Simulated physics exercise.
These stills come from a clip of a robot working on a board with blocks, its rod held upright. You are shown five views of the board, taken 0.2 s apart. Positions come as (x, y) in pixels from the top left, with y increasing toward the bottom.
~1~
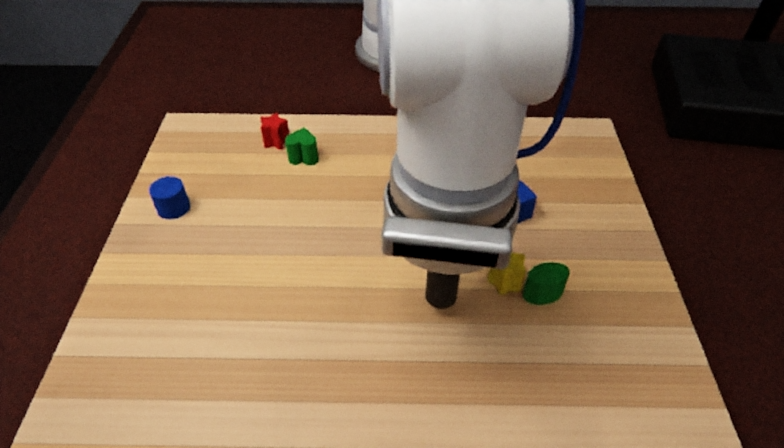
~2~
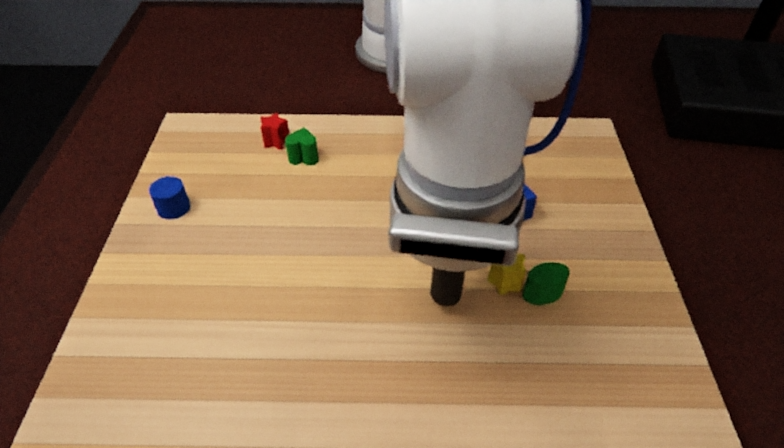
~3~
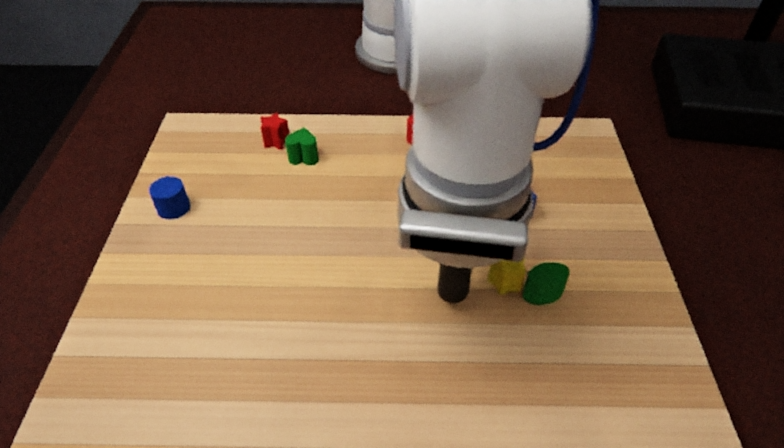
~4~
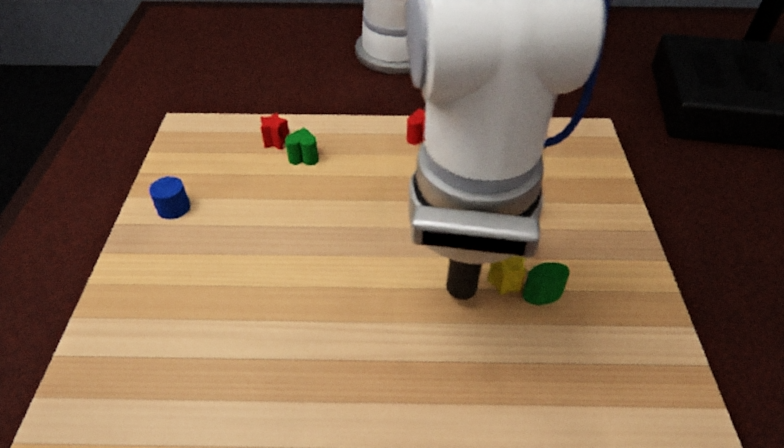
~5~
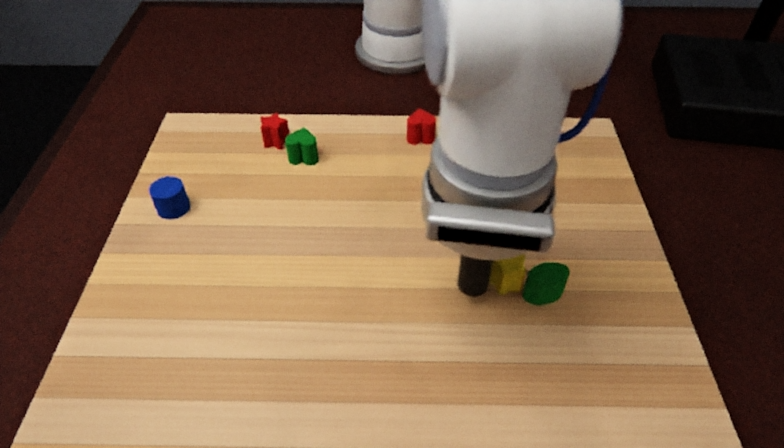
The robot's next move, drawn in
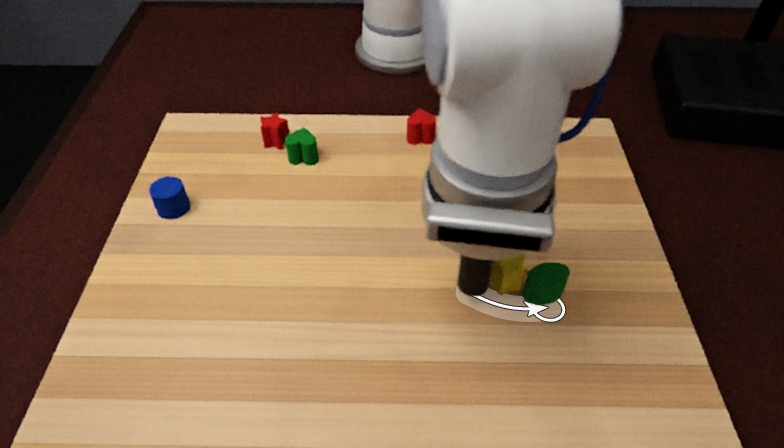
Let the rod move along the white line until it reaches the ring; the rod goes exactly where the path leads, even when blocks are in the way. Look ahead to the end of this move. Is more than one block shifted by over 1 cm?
No, I don't think so.
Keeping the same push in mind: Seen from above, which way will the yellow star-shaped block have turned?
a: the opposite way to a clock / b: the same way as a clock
Option a.
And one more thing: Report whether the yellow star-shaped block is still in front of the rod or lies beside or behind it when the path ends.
Slid off.
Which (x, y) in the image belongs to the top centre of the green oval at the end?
Put as a pixel place, it's (574, 264).
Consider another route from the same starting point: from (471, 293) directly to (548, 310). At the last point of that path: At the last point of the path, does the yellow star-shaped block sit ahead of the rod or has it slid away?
The block lies off to the side or behind.
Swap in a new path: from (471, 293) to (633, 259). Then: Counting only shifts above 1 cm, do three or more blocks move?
In short: No.
Drawn move, from (471, 293) through (495, 304) and (522, 309) to (548, 307).
The first path, step by step. Halfway along, rod at (512, 299); yellow star-shaped block at (515, 260), turned 25° anticlockwise.
At the end, rod at (551, 299); yellow star-shaped block at (515, 260), turned 30° anticlockwise; green oval at (574, 264), turned 30° anticlockwise.
